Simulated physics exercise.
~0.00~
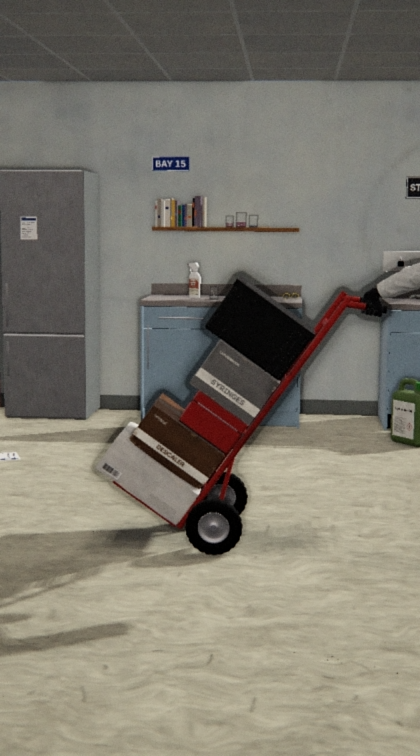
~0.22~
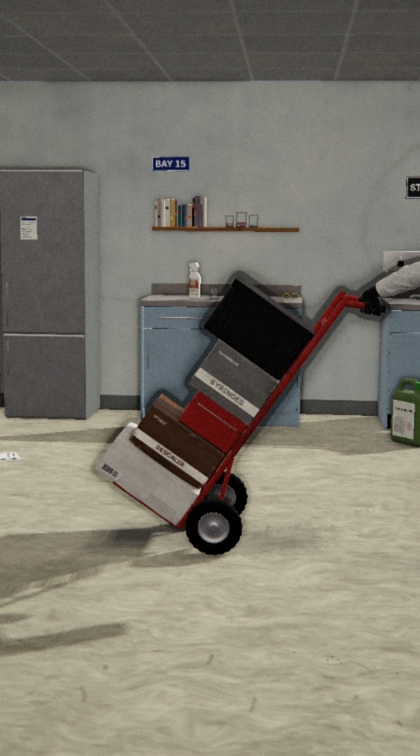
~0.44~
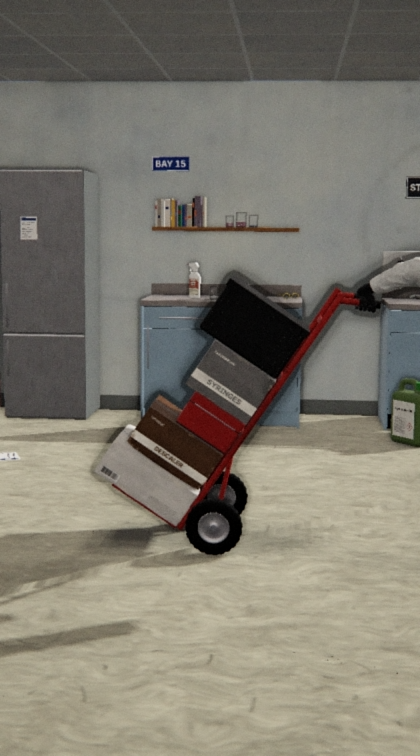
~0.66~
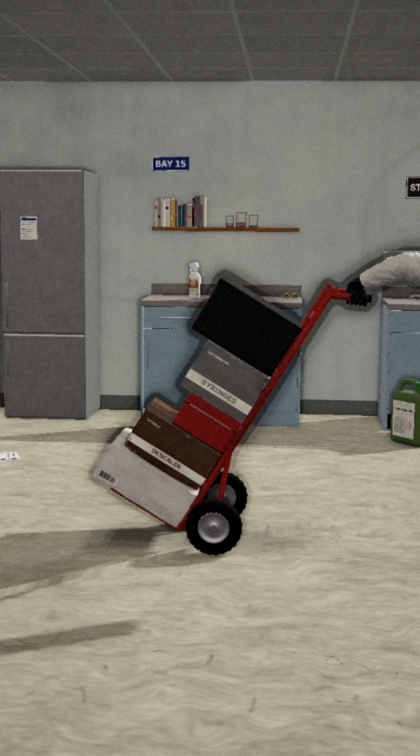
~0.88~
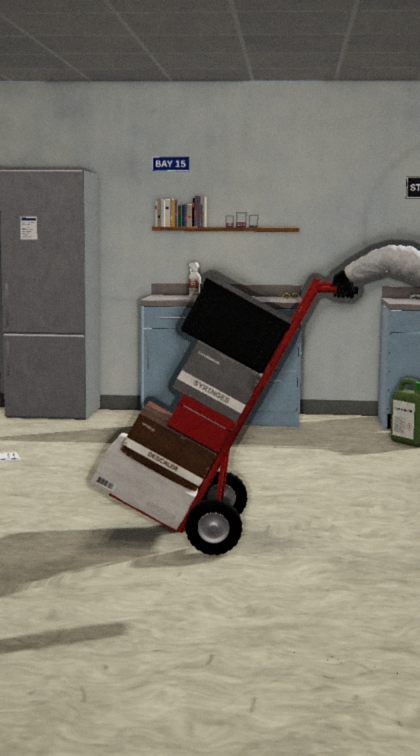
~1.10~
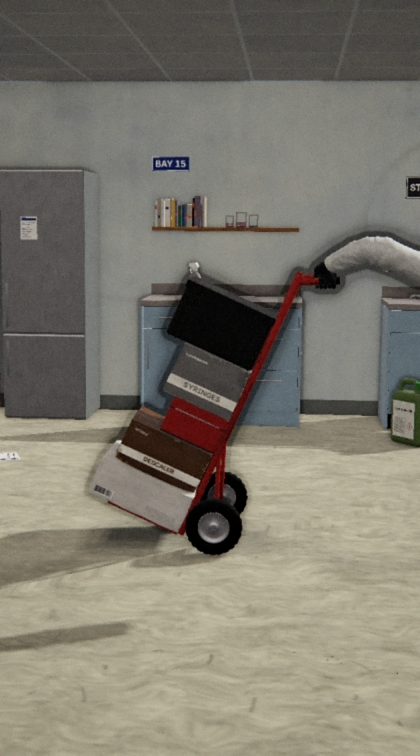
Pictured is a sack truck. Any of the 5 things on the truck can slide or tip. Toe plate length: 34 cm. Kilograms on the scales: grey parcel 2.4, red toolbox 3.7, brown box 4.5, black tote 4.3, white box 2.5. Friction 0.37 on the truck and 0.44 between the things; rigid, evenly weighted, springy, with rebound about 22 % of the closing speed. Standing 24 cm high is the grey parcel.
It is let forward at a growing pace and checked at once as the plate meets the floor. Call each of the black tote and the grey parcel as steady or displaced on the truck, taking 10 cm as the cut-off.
Black tote: Steady. Grey parcel: Steady.
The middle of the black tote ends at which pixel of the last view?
About (145, 337).
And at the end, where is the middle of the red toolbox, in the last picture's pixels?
Its centre ends close to (161, 435) in the last view.
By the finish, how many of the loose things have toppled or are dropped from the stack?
0 of them.
After 1.70 s, truck 7° back.
After 2.00 s, truck upright; black tote tipped 4° from how it sat near (139, 336); grey parcel tipped 4° from how it sat near (153, 390).
At rest (2.8 s), all 5 in place, give or take 10 cm. Seen from the same camera at the end, black tote near (145, 337), grey parcel near (155, 391).
